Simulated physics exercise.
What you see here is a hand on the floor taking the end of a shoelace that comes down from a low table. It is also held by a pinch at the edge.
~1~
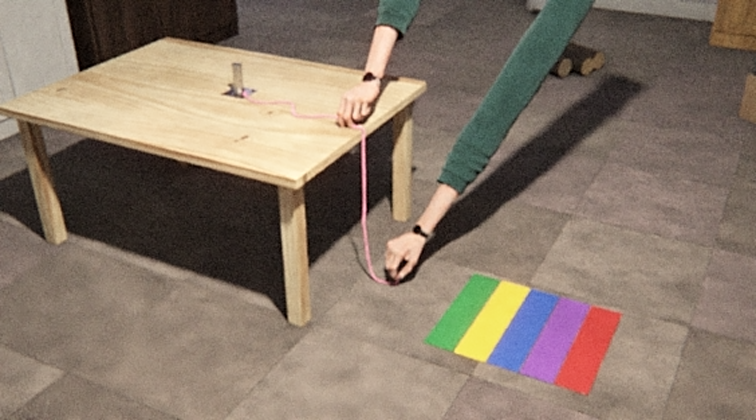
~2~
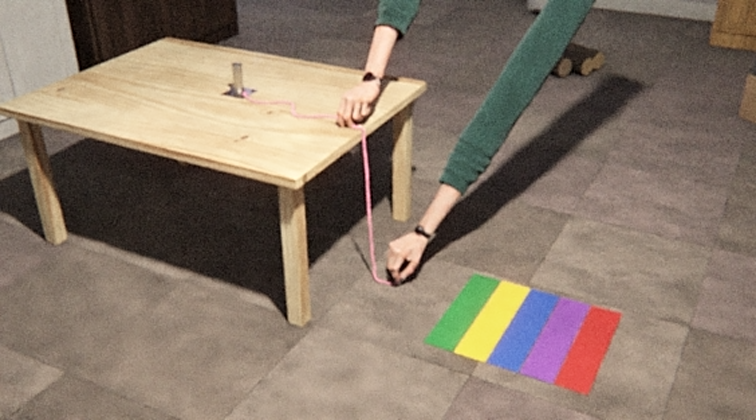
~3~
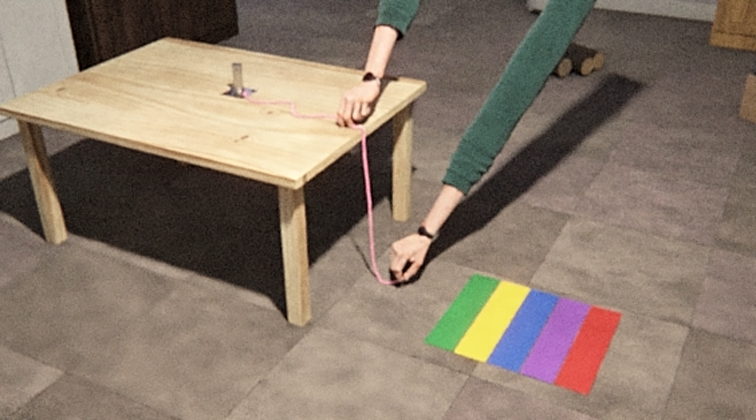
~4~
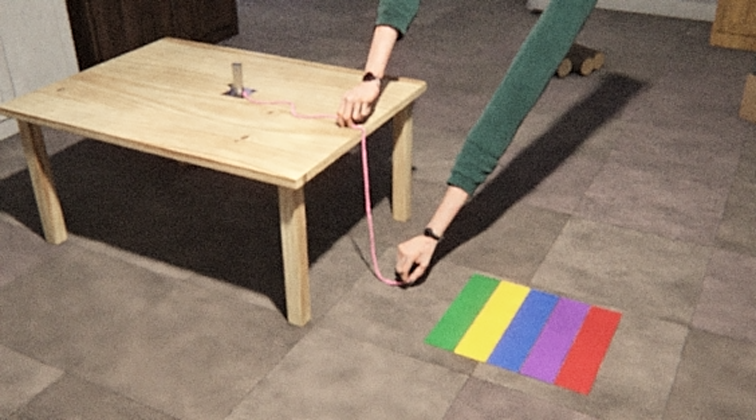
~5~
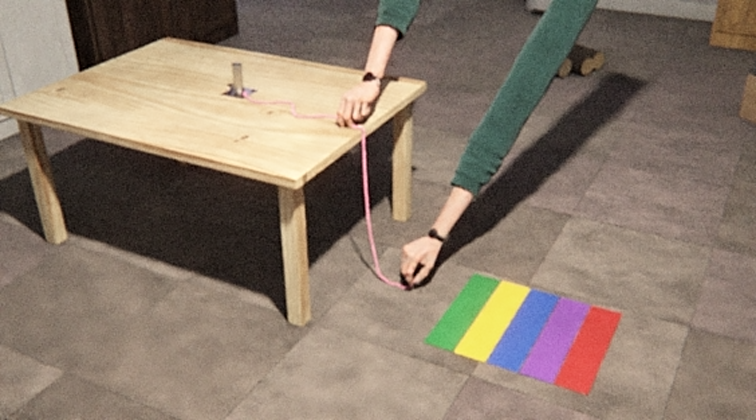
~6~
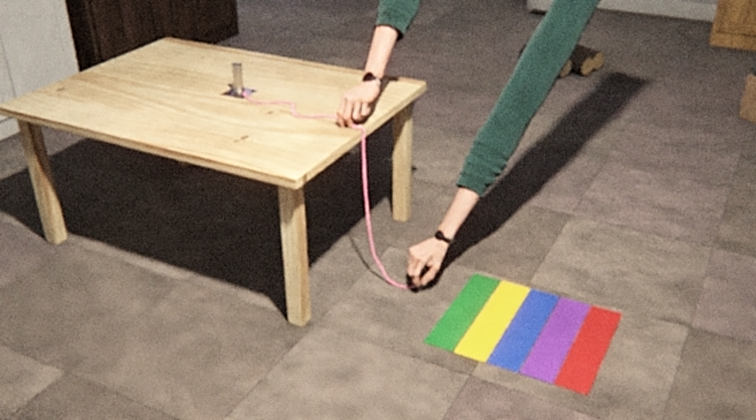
We see one hand pinching a pink cord at the edge of a low wooden table while another hand, holding its lower end near the floor, moves slightly to the right beside a mat of coloured stripes.
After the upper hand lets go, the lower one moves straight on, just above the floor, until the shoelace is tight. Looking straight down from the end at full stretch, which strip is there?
The blue strip is there.
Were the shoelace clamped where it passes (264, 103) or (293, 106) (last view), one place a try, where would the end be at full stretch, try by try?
First try near (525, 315), second near (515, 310).
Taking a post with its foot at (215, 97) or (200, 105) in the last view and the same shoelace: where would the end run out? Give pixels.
The spots are roughly (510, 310) and (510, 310).
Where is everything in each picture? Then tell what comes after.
The first picture shows end (398, 276); green (448, 333); yellow (478, 343); blue (511, 353); purple (543, 363); red (578, 374).
The second picture shows end (400, 277); shoelace through (254, 102) (293, 112) (342, 120) (365, 158) (369, 213) (375, 267).
The third picture shows end (403, 278).
The fourth picture shows end (409, 280); shoelace through (254, 102) (293, 112) (342, 120) (364, 158) (369, 213) (376, 268).
The fifth picture shows end (414, 281).
The sixth picture shows end (420, 283); shoelace through (254, 102) (293, 112) (342, 120) (364, 158) (368, 213) (381, 268).
Soon after, end near (479, 300); over green.
After that, end near (510, 309); over yellow.
At the stop, end near (530, 314); over blue. It halts on the blue strip.
